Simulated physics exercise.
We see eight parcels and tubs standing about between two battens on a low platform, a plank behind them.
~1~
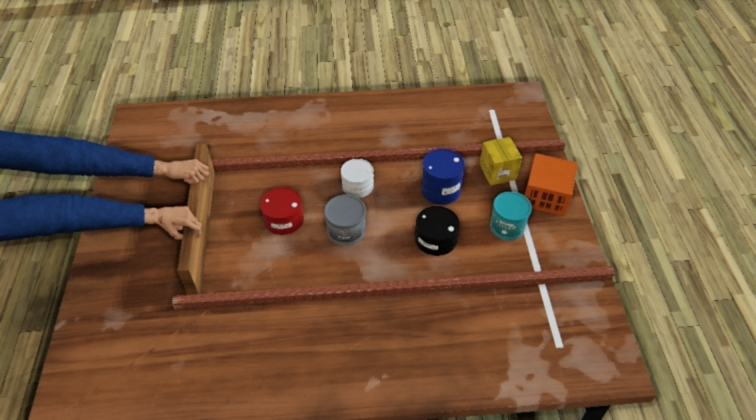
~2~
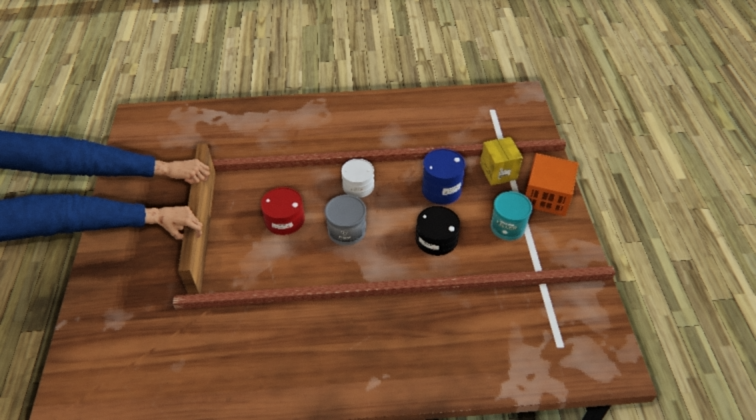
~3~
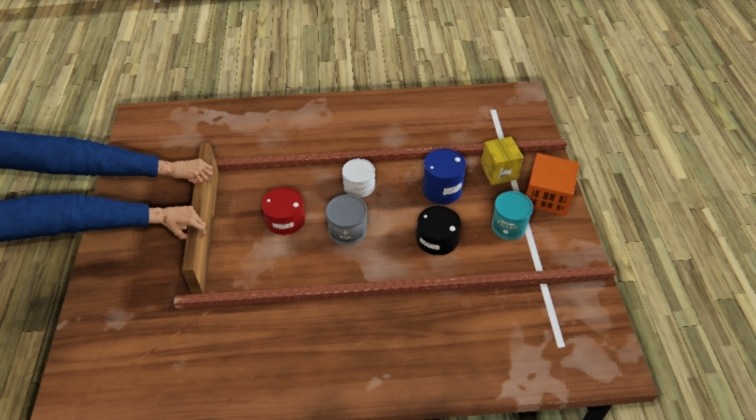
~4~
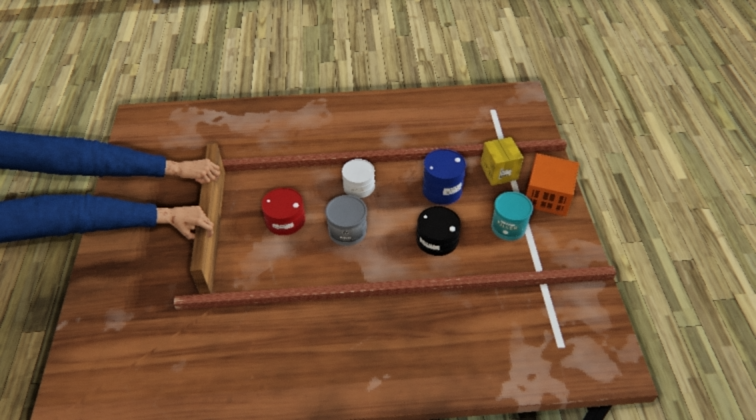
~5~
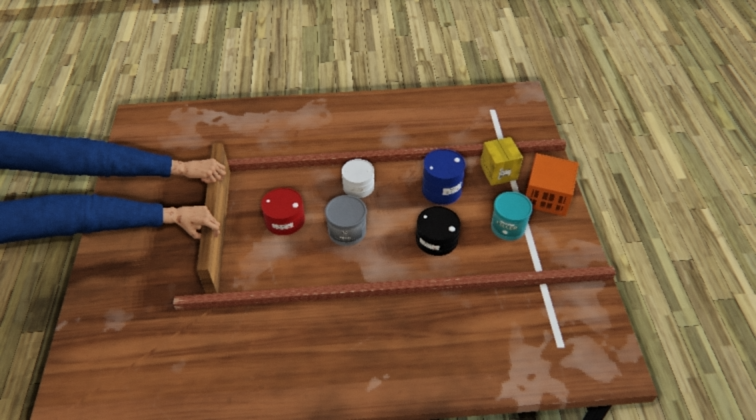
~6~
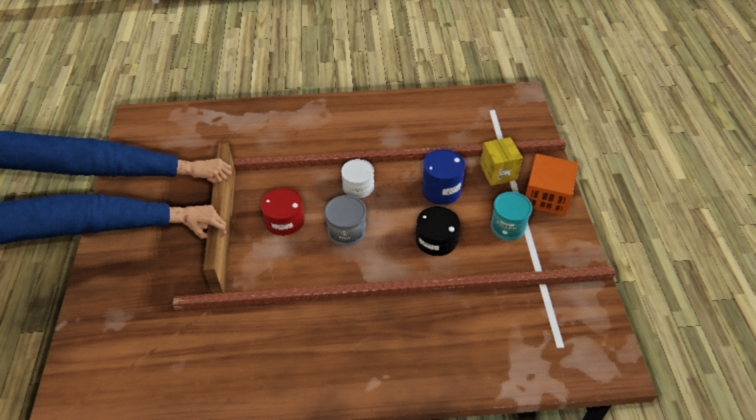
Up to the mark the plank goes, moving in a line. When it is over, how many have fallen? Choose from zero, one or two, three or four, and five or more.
When it is over, one or two have fallen.
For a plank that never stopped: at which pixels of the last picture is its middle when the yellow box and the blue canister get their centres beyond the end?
For the yellow box at (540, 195), for the blue canister at (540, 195).
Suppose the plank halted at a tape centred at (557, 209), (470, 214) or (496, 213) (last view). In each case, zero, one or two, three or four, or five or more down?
Place one: 5 or more; place two: Not one; place three: None at all.
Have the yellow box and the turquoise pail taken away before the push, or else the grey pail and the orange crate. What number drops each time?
The answer is 1 and then 1.
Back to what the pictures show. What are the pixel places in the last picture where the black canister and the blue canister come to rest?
Going in order, first (594, 247) and next (565, 174).
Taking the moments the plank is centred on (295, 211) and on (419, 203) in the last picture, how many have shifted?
At the first place 2, at the second 6.
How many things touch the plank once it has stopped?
The count in contact is 3.
Early on, none off yet; orange crate at rest near (551, 185); yellow box at rest near (501, 161); turquoise pail at rest near (510, 217).
A while later, none off yet; orange crate travelled a little near (557, 184); yellow box travelled about its own width near (528, 157); turquoise pail travelled about its own width near (562, 216).
Finally, the number that fall off is one or two; lost, orange crate.
